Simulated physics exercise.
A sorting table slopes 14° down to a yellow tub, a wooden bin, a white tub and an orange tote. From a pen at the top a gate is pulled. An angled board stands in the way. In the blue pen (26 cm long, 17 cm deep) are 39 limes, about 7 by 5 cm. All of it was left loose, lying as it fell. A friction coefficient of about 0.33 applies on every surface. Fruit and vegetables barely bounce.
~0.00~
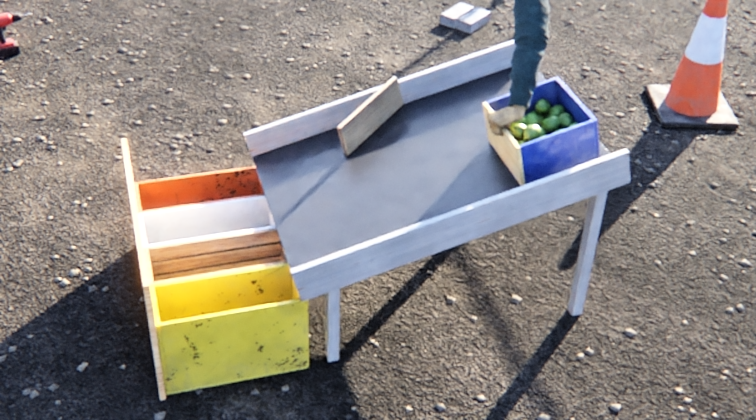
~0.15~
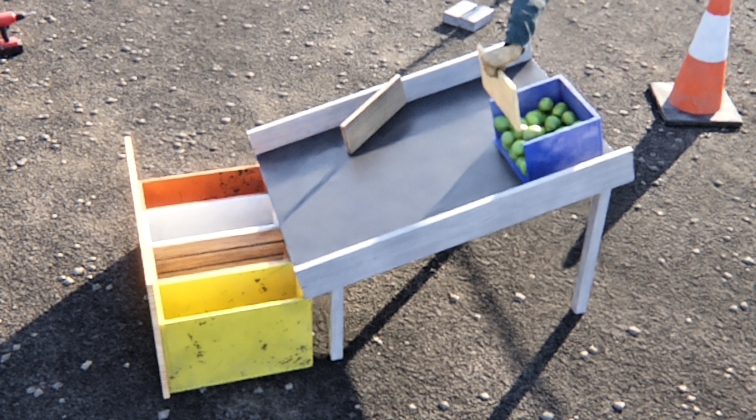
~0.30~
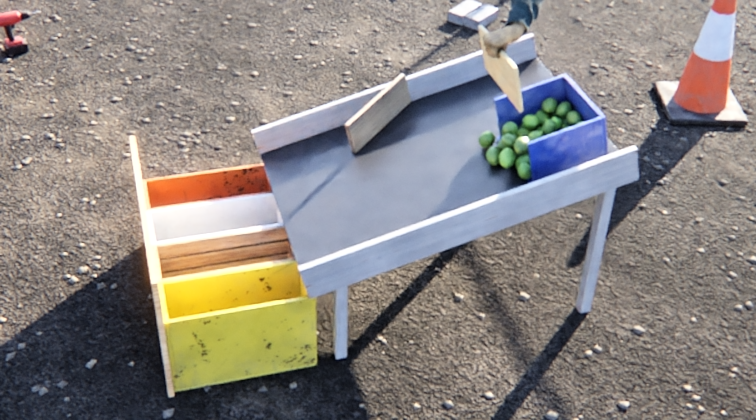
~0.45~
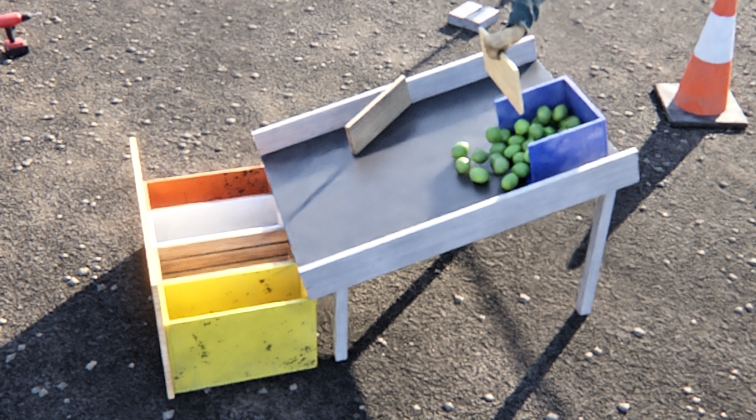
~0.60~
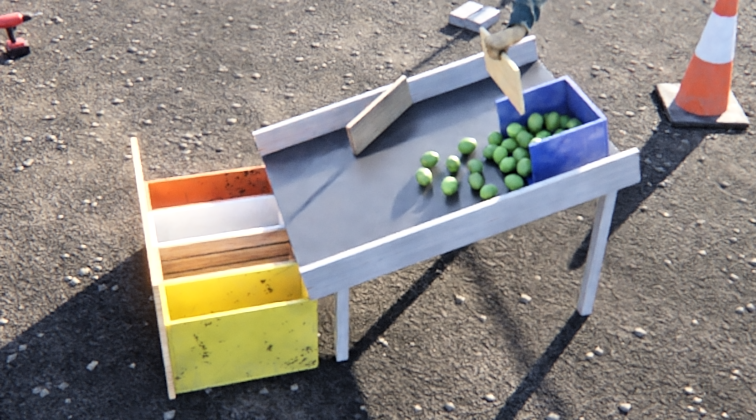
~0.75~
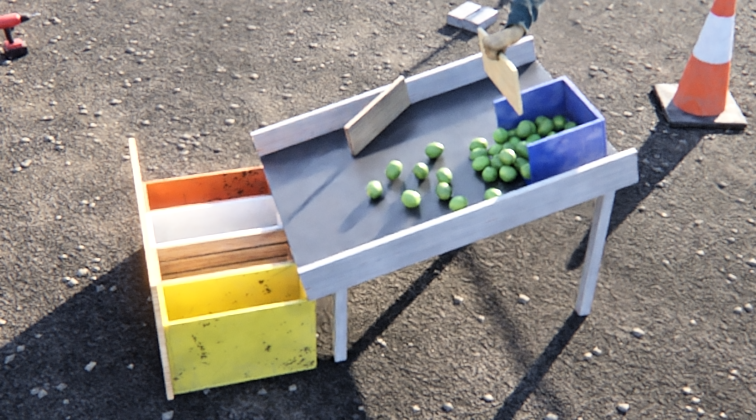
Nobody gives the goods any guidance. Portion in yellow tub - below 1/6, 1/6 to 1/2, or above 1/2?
1/6 to 1/2.
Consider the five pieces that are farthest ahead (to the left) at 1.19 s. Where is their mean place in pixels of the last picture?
Near (272, 232).
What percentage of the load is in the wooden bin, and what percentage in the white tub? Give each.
Result: Near 30 % and near 25 %.
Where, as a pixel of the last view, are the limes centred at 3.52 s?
Estimated centre in the last picture: (200, 319).
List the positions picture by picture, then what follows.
In the first picture (we follow the rim corner now nearest the camera), blue pen at (520, 146); yellow tub at (160, 324); nothing out yet.
In the second picture, blue pen at (523, 144).
In the third picture, blue pen at (528, 144); 3 out, the lowest lime at (494, 156).
In the fourth picture, blue pen at (528, 145); 10 out, the lowest lime at (463, 166).
In the fifth picture, blue pen at (529, 146); 13 out, the lowest lime at (424, 177).
In the sixth picture, blue pen at (527, 146); yellow tub at (168, 324); 17 out, the lowest lime at (374, 190).
After 1.19 s, 10 still in the blue pen, 1 in the white tub, 26 on the slope and 2 in the air.
After 1.75 s, 6 still in the blue pen, 5 in the yellow tub, 4 in the wooden bin, 2 in the white tub, 17 on the slope and 5 in the air.
After 2.52 s, 2 still in the blue pen, 14 in the yellow tub, 7 in the wooden bin, 5 in the white tub, 2 in the orange tote, 7 on the slope and 2 in the air.
When it is over (at 3.52 s), 2 still in the blue pen, 14 in the yellow tub, 11 in the wooden bin, 10 in the white tub and 2 in the orange tote. Asked share, 14 of 39, 36 per cent.
